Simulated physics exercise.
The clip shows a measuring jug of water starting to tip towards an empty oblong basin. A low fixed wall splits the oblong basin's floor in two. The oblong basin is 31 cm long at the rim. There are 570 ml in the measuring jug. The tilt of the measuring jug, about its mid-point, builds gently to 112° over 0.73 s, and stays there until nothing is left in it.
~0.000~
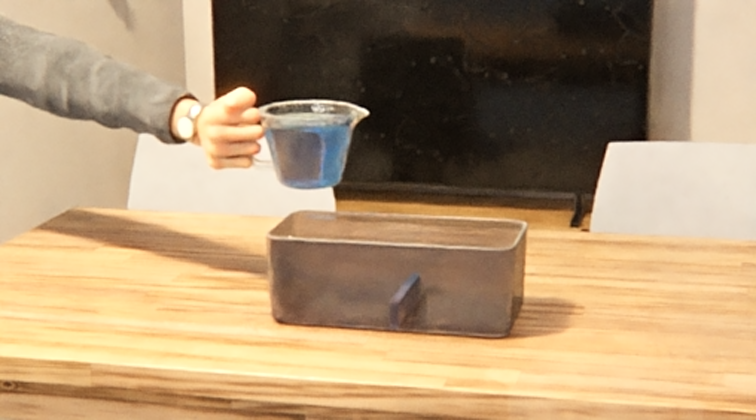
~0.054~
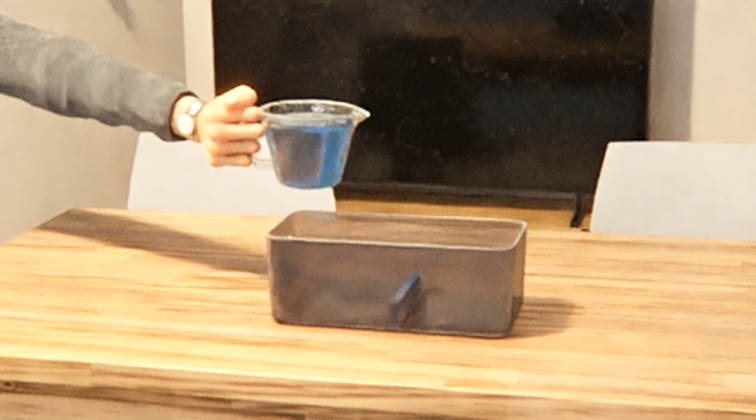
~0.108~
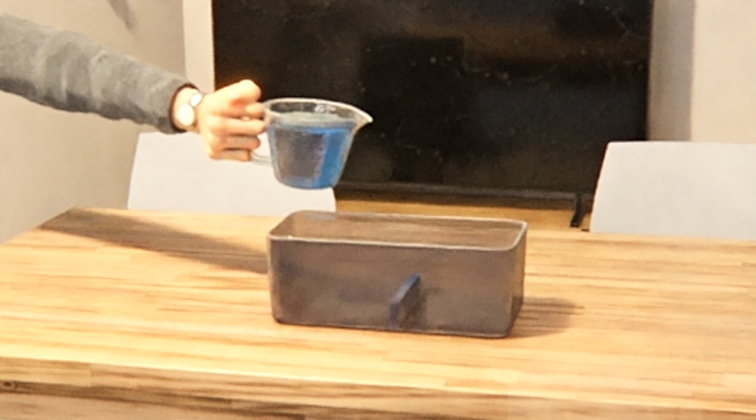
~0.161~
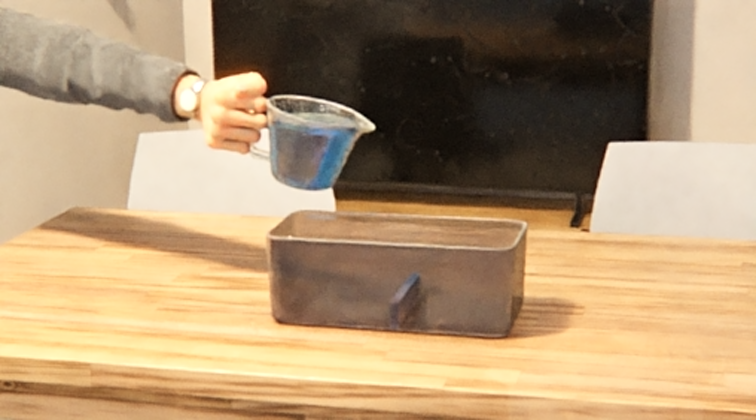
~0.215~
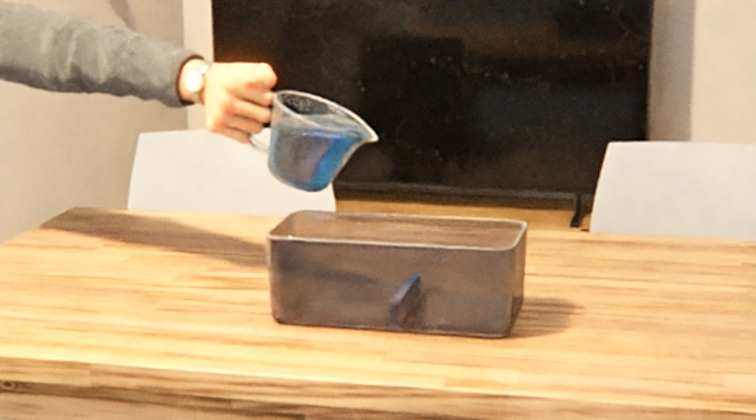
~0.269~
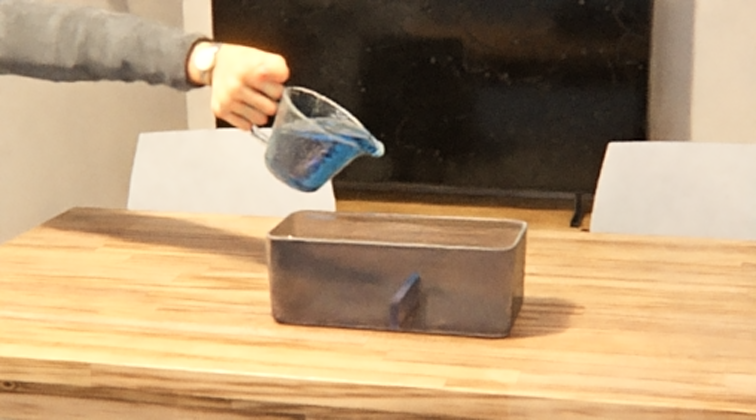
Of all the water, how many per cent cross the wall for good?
About 37 per cent.
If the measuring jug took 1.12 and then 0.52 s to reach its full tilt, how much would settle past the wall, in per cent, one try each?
First 50, then 35 per cent.
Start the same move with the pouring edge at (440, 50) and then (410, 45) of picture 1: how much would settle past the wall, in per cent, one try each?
In turn about 65 and 80 per cent.
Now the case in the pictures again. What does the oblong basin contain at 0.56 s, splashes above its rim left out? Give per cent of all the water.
Near 52 in a hundred.
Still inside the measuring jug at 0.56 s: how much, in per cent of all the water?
Some 28 per cent.
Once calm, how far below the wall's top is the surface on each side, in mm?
Some 16 mm on the left and 22 mm on the right.
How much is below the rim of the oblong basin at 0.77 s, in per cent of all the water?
About 96 per cent.
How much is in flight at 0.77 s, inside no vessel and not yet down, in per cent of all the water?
About 3 per cent.
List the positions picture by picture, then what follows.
In the first frame, it leans 0°; its right rim is at (368, 113); the water meets the walls at (268, 119) and (354, 122); the oblong basin's rim runs from (280, 224) to (520, 237); the wall's top is at (406, 288).
In the second frame, it leans 2°; its right rim is at (369, 115); the water meets the walls at (268, 119) and (355, 122).
In the third frame, it leans 6°; its right rim is at (371, 120); the water meets the walls at (271, 117) and (357, 124).
In the fourth frame, it leans 13°; its right rim is at (374, 128); the water meets the walls at (274, 118) and (361, 127).
In the fifth frame, it leans 22°; its right rim is at (377, 139); the water meets the walls at (278, 122) and (370, 132).
In the sixth frame, it leans 34°; its right rim is at (377, 153); the water meets the walls at (278, 127) and (374, 142); 4 per cent is over the edge.
After 0.56 s the tilt is 97° and 28 per cent is still to pour, 22 is left of the wall and 31 right of it.
After 0.77 s the tilt is 112° and 1 per cent is still to pour, 62 is left of the wall and 34 right of it.
After 0.99 s the tilt is 112° and 0 per cent is still to pour, 62 is left of the wall and 37 right of it.
After 1.23 s the tilt is 112° and 0 per cent is still to pour, 62 is left of the wall and 37 right of it.
In the end 62 per cent lies left of the wall, 37 right of it and 1 outside.
